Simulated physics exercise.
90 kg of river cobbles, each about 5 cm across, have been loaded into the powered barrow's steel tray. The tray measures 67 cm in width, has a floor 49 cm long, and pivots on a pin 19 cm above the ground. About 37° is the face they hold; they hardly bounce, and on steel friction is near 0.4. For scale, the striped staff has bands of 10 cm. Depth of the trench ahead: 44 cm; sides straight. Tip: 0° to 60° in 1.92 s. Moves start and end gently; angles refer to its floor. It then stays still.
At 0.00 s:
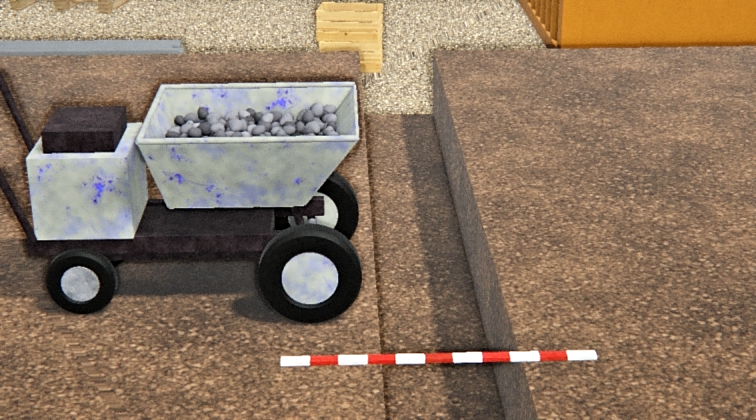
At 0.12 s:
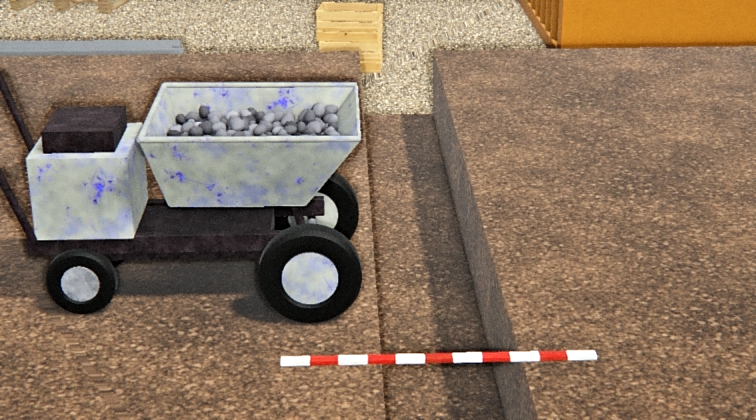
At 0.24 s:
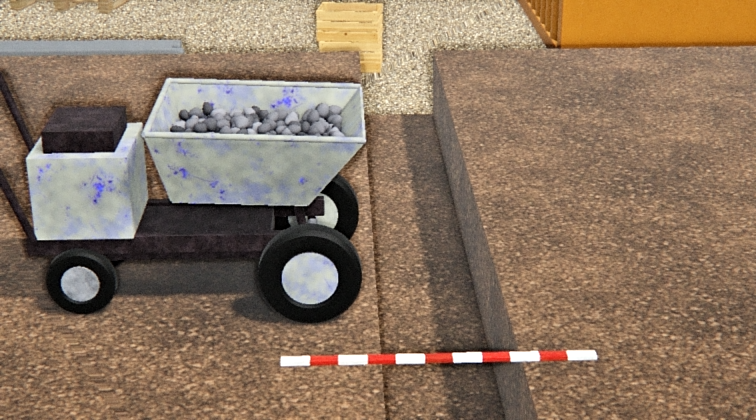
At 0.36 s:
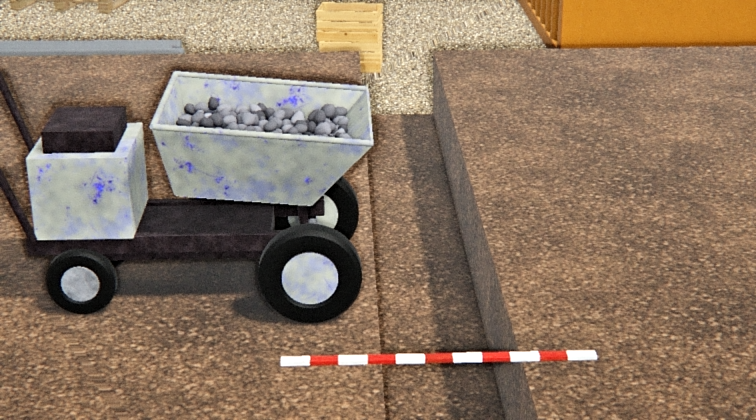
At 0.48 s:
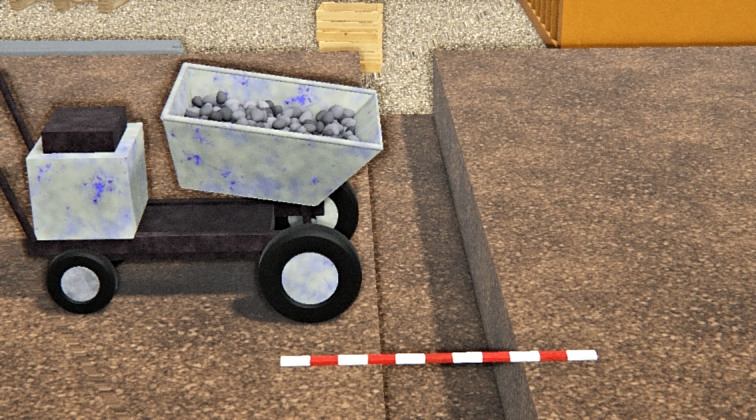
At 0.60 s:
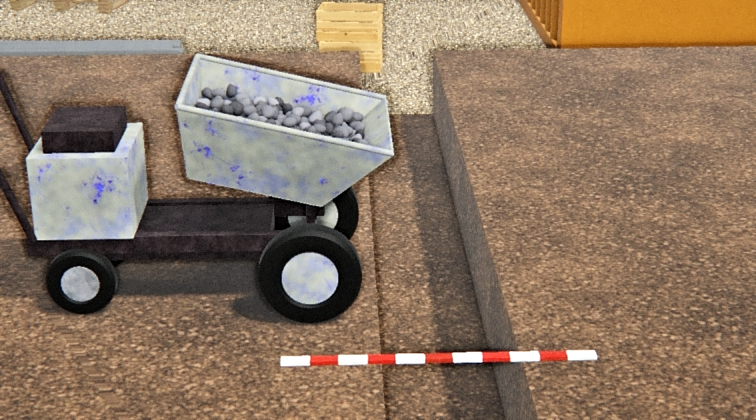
To begin with, a small dumper with a pale, blue-flecked tray full of grey stones sits level beside a straight-sided trench, a red-and-white staff lying in front. The tray then starts to tilt slowly, its left end rising and its right lip dipping, and leans more steeply while the wheels stay still.
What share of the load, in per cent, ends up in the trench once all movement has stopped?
About 45 per cent.
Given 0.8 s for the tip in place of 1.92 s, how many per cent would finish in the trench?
In that case some 40 per cent.
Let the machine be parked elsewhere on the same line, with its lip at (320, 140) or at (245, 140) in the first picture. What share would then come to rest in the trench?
About 65 per cent from the first spot, about 60 from the second.
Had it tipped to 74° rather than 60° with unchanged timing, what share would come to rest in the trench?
With that change, near 65 per cent.
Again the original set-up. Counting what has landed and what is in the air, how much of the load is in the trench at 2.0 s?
10 per cent, give or take.
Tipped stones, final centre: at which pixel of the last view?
Roughly at pixel (472, 372).
After 1.4 s the floor is at 51°; 100 % in the tray; the foremost stones are at (426, 194).
After 2.0 s the floor is at 60°; 86 % in the tray, 12 % in the trench, 2 % past the trench; the foremost stones are at (511, 256).
After 2.4 s the floor is at 60°; 67 % in the tray, 22 % in the trench, 12 % past the trench; the foremost stones are at (571, 277).
After 4.3 s the floor is at 60°; 43 % in the tray, 45 % in the trench, 12 % past the trench; the foremost stones are at (608, 282).
